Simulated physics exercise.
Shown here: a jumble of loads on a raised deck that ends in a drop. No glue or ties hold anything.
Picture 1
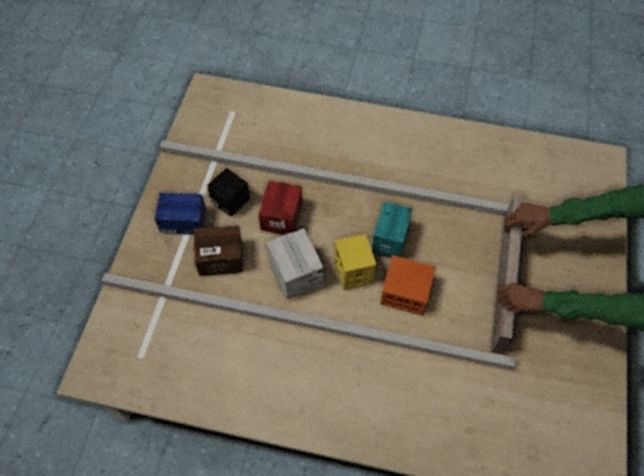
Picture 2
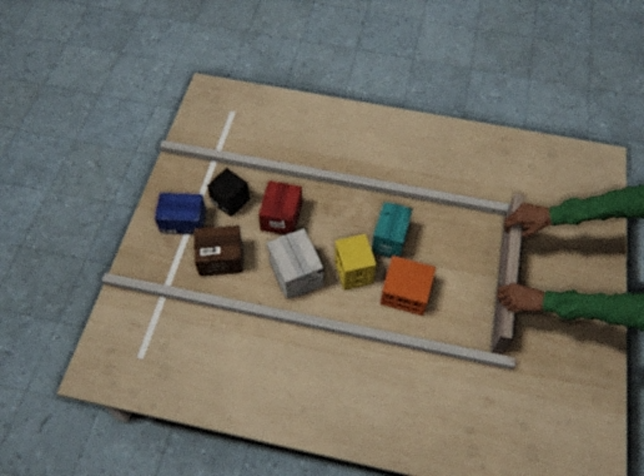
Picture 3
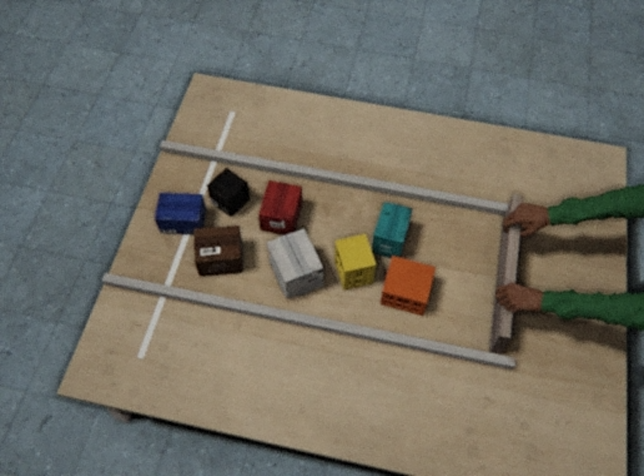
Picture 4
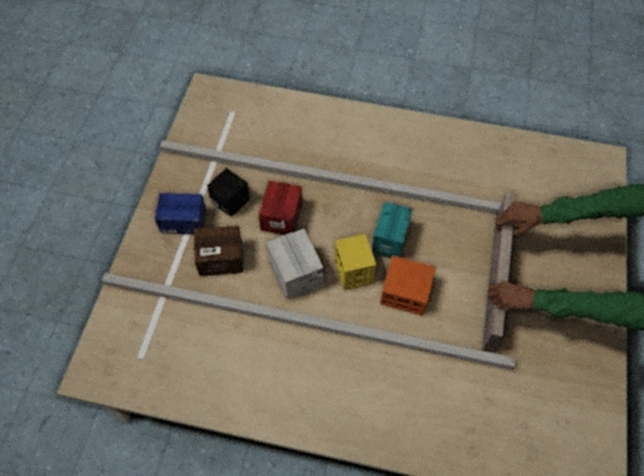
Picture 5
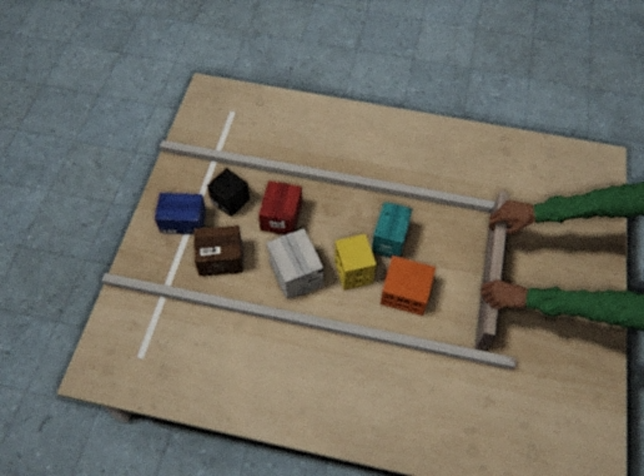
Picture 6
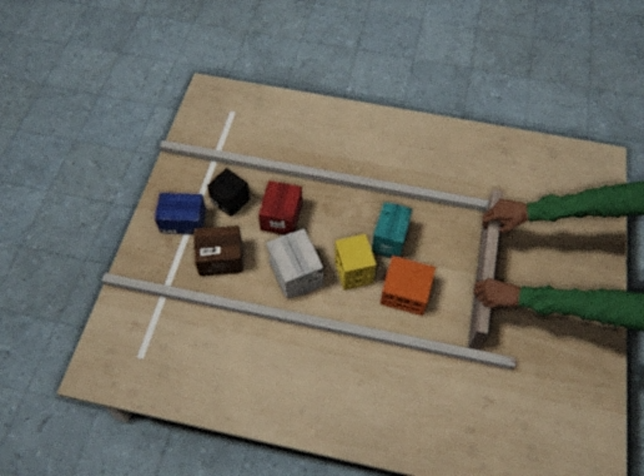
Two hands slide a plank slightly left between rails toward several colourful boxes, which stay still.
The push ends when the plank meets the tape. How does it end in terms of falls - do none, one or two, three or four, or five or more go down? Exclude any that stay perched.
In the end, three or four go down.
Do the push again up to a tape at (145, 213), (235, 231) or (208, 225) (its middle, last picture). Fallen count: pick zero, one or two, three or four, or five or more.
Five or more, just one or two, three to four.
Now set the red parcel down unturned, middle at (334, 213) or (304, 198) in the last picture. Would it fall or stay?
Place by place, it stays put; stays put.
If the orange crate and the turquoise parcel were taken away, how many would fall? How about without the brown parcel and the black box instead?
That makes 1 fallen, then 2 fallen in the other try.
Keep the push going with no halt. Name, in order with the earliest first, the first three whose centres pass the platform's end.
First the brown parcel, then the blue box, then the black box.
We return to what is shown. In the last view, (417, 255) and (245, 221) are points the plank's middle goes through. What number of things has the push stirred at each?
The count reaches 2 first and 8 second.
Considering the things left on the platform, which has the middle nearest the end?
The yellow crate, that one.
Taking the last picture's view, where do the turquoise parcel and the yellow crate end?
The turquoise parcel ends at (183, 191) and the yellow crate at (131, 210).
Early on, none off yet; blue box at rest near (181, 214); black box at rest near (229, 193); brown parcel travelled a little near (213, 251).
Finally, the number that fall off is three or four; lost, white parcel, brown parcel, black box and blue box.
